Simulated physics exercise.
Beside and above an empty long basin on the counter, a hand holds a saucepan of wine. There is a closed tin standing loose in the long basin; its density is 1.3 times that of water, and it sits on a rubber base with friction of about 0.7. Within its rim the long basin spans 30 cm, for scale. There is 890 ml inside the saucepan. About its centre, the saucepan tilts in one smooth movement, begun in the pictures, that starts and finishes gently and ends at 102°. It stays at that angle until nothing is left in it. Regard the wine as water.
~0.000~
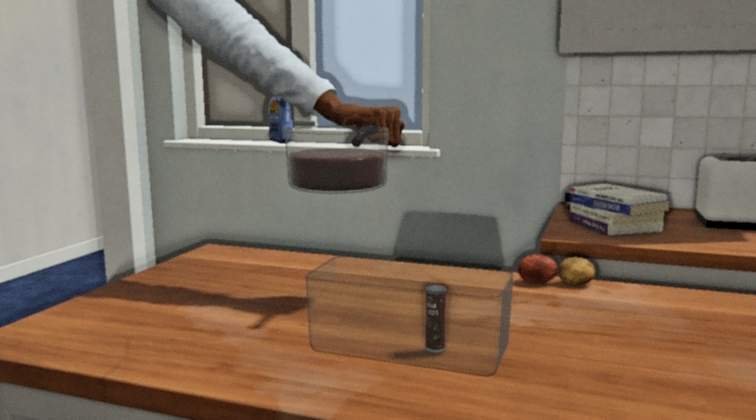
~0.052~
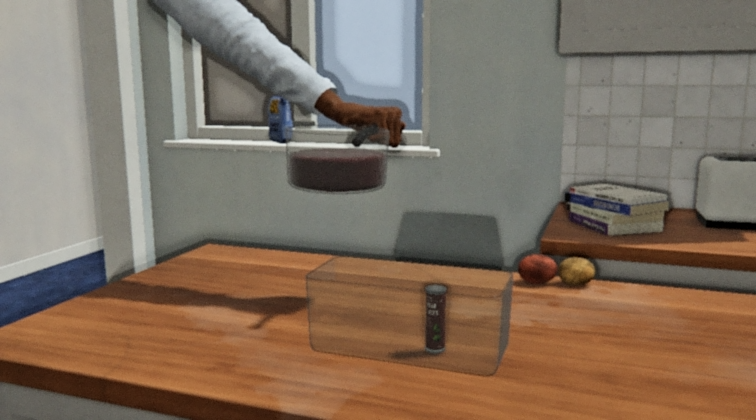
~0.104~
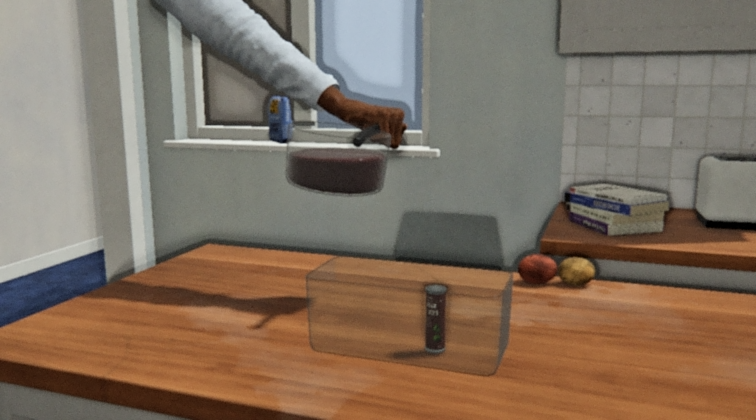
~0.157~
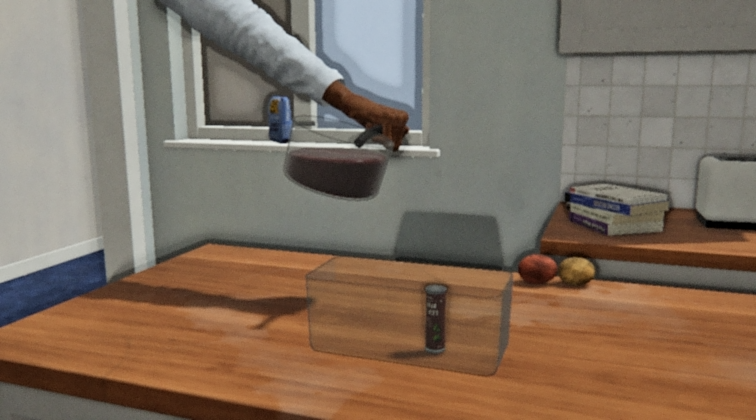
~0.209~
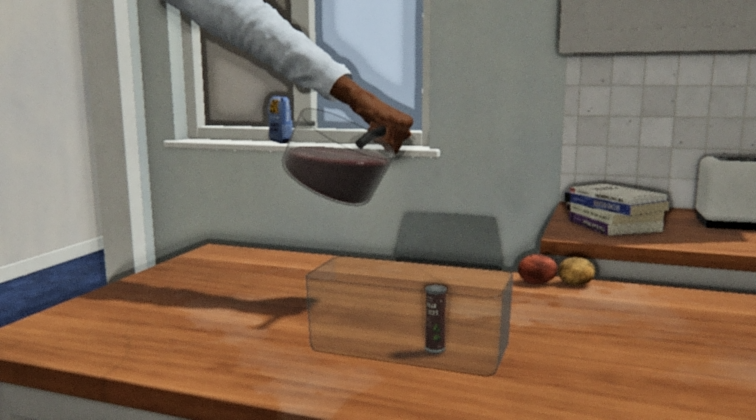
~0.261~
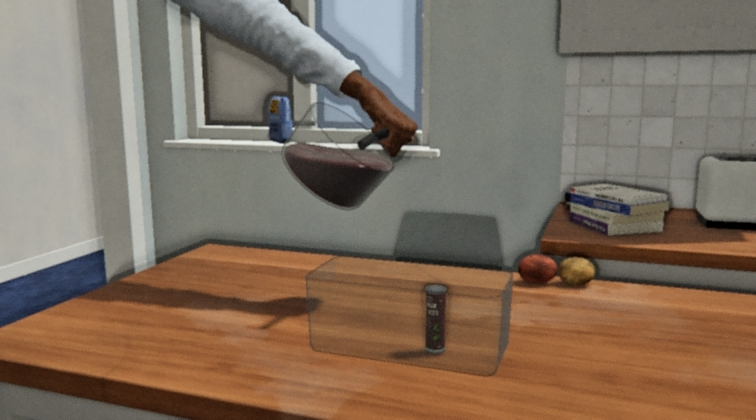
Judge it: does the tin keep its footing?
No, it tips over.
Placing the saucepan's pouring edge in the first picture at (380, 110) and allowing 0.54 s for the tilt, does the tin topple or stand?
Then it tips over.
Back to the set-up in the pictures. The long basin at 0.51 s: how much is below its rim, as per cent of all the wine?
I reckon close to 16 percent of it.
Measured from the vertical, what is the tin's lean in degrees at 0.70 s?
0°.
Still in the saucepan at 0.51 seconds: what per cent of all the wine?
Near 34 in a hundred.
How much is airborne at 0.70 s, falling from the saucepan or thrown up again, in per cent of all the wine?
In-air share: About 10 %.
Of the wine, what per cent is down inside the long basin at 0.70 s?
The fraction sits near 80 in a hundred.
Then, 0.51 s in, the tilt is 97° and 33 per cent is still to pour; the tin stands where it began.
Then, 0.70 s in, the tilt is 102° and 11 per cent is still to pour; the tin stands 2 cm from where it began.
Then, 0.89 s in, the tilt is 102° and 2 per cent is still to pour; the tin leans 10°.
Then, 1.10 s in, the tilt is 102° and 0 per cent is still to pour; the tin leans 56°.
Finally, the tin lies on its side.
